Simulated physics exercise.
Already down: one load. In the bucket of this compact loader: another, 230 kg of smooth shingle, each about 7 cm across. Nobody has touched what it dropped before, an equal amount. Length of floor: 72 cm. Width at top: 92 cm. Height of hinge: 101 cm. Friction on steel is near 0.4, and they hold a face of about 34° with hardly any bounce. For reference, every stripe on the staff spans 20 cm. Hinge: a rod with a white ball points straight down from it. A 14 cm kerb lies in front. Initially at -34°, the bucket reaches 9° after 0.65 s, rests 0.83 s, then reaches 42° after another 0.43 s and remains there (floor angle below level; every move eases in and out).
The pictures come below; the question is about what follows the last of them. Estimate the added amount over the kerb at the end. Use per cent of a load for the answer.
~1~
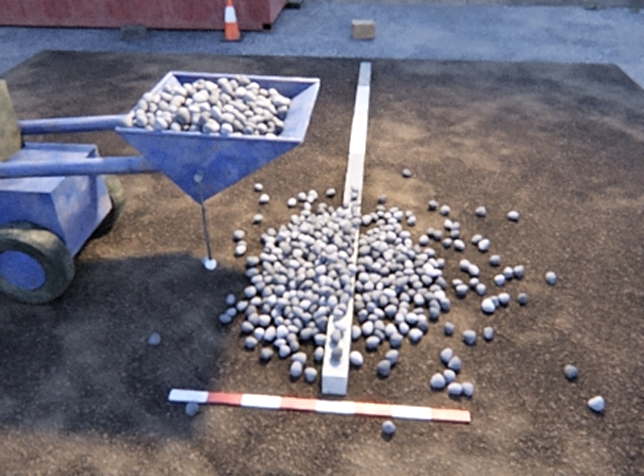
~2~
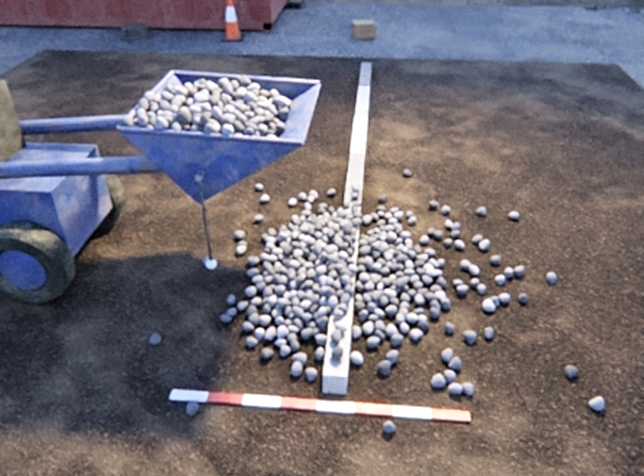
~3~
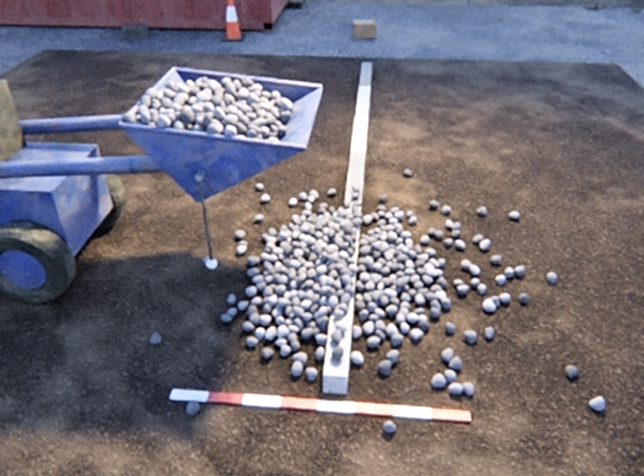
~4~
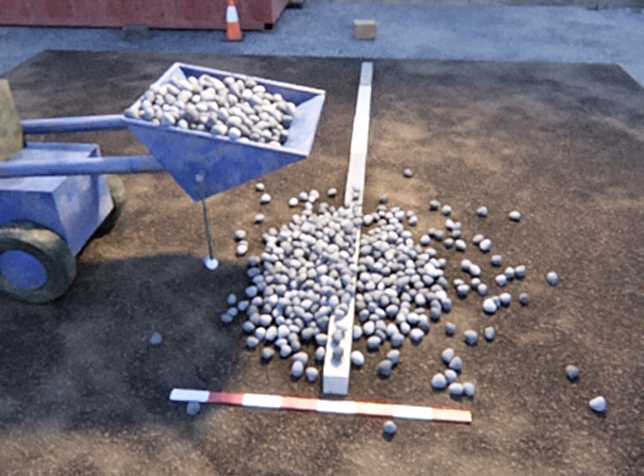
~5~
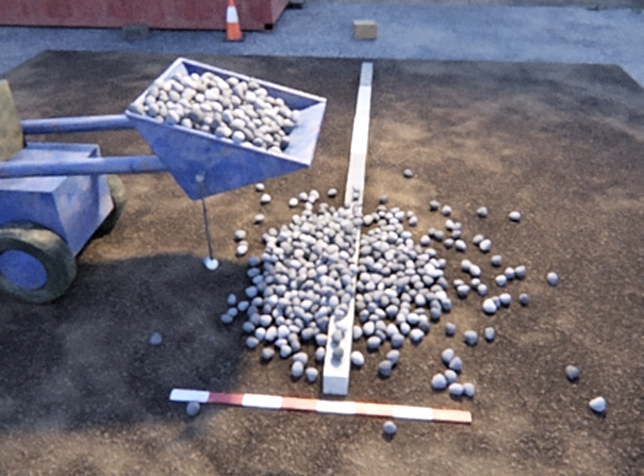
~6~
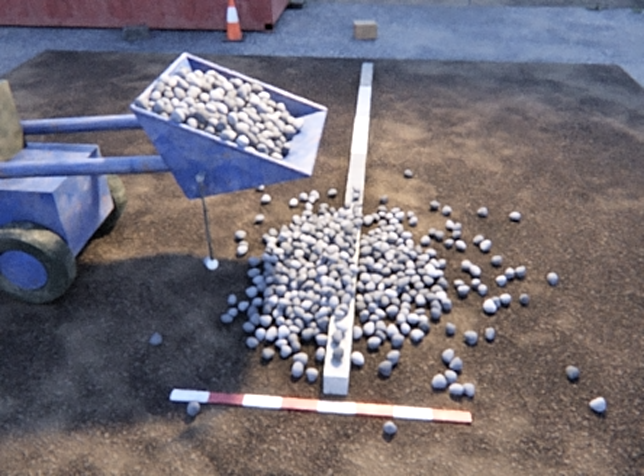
Roughly 41 per cent of a load.
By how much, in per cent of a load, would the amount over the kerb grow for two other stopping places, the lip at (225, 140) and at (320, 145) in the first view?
Close to 0 per cent, followed by close to 65 per cent.
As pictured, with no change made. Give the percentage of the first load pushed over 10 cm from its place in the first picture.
Roughly 10 % of them.
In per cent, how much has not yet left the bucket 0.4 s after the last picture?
Around 100 per cent of the load is still inside.
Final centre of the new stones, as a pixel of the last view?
I'd put their centre close to (334, 259).
Then, 0.2 s after the last picture the floor is at 2°; in per cent of one load, 100 in the bucket, 64 on this side of the kerb, 36 over the kerb; the foremost stones are at (534, 293).
Then, 0.4 s after the last picture the floor is at 9°; in per cent of one load, 99 in the bucket, 65 on this side of the kerb, 36 over the kerb; the foremost stones are at (534, 293).
Then, 2.1 s after the last picture the floor is at 42°; in per cent of one load, 2 in the bucket, 127 on this side of the kerb, 70 over the kerb; the foremost stones are at (536, 299).
Then, 4.5 s after the last picture the floor is at 42°; in per cent of one load, 0 in the bucket, 123 on this side of the kerb, 77 over the kerb; the foremost stones are at (536, 299). Net gain over the kerb, 41.
